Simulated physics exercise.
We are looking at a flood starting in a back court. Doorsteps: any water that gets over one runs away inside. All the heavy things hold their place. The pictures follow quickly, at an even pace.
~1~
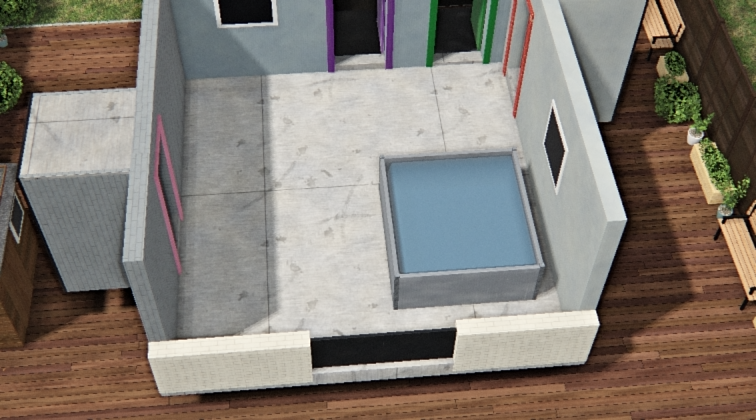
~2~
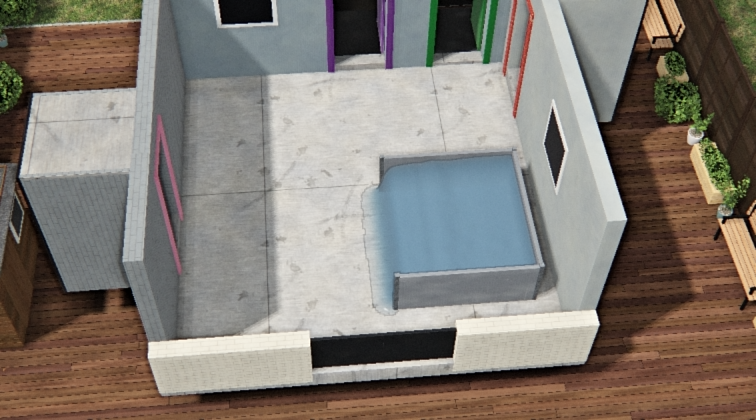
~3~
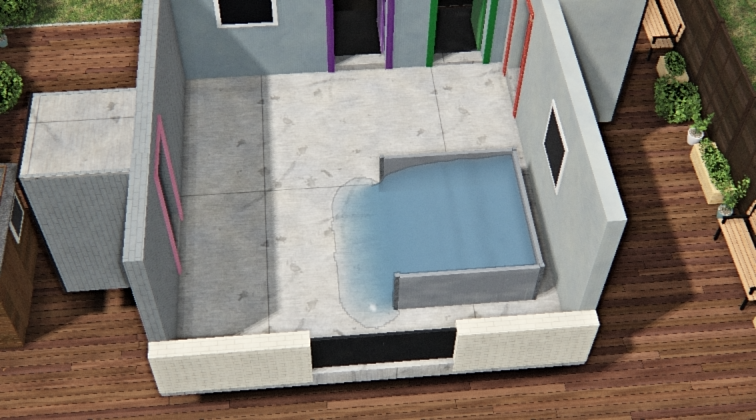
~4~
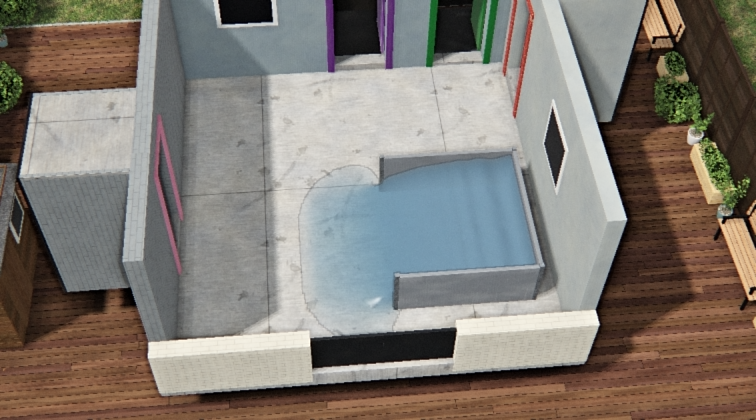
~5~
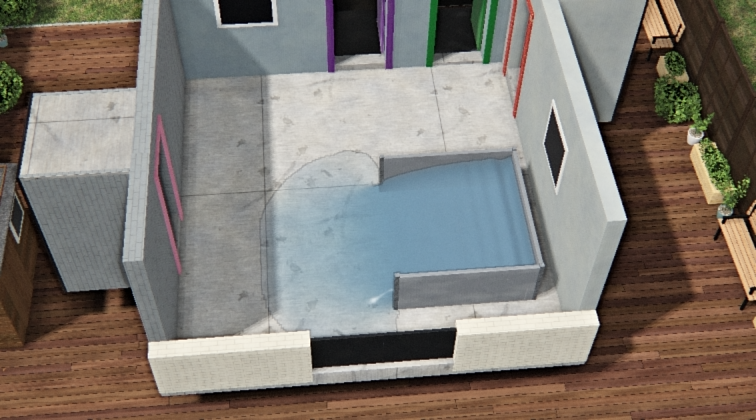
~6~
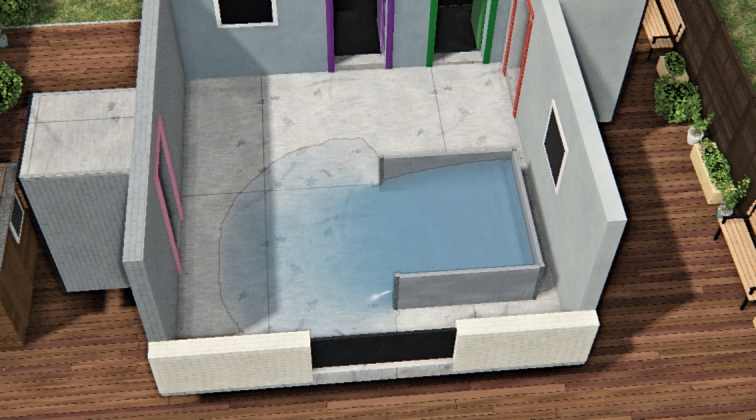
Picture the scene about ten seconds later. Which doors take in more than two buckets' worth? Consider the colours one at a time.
The red door does not; the purple door does not; the green door does; the pink door does.
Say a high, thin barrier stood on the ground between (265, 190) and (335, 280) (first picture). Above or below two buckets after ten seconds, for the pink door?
The pink door falls short.
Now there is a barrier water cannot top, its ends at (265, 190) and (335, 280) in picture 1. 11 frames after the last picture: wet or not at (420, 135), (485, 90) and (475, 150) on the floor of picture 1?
Results in sequence: Bone-dry / bone-dry / bone-dry.
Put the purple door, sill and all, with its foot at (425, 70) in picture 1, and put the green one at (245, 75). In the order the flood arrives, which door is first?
It would be the door marked pink, I think.
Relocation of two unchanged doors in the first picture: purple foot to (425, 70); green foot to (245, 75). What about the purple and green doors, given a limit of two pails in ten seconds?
Finding - purple door is safe, green door breaks the limit.
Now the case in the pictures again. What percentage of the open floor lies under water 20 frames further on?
My estimate is near 60 per cent.
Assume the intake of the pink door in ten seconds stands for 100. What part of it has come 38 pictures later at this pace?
I make it 100 per cent.
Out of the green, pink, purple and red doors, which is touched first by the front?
That would be the pink door.
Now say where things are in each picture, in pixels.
Still water in the tank at (458, 213), in the first frame.
Water pours out at (390, 237) and has run to (394, 312), in the second frame.
Water pours out at (390, 238) and has run to (370, 321), in the third frame.
Water pours out at (390, 239) and has run to a hidden place, in the fourth frame.
The front is at a hidden place, out from the gap at (390, 240), in the fifth frame.
The front is at (228, 299), out from the gap at (390, 240), in the sixth frame.
A moment on, water covers 50 % of the floor; the red door not reached, the purple door not reached, the green door not reached, the pink door over two buckets in.
Next, water covers 55 % of the floor; the red door not reached, the purple door not reached, the green door not reached, the pink door far over two buckets in.
Then, water covers 60 % of the floor; the red door not reached, the purple door not reached, the green door not reached, the pink door far over two buckets in.
Later, water covers 95 % of the floor; the red door wet at the sill, nothing in, the purple door wet at the sill, nothing in, the green door wet at the sill, nothing in, the pink door far over two buckets in.
In the end, water covers 100 % of the floor; the red door wet at the sill, nothing in, the purple door wet at the sill, nothing in, the green door over two buckets in, the pink door far over two buckets in.
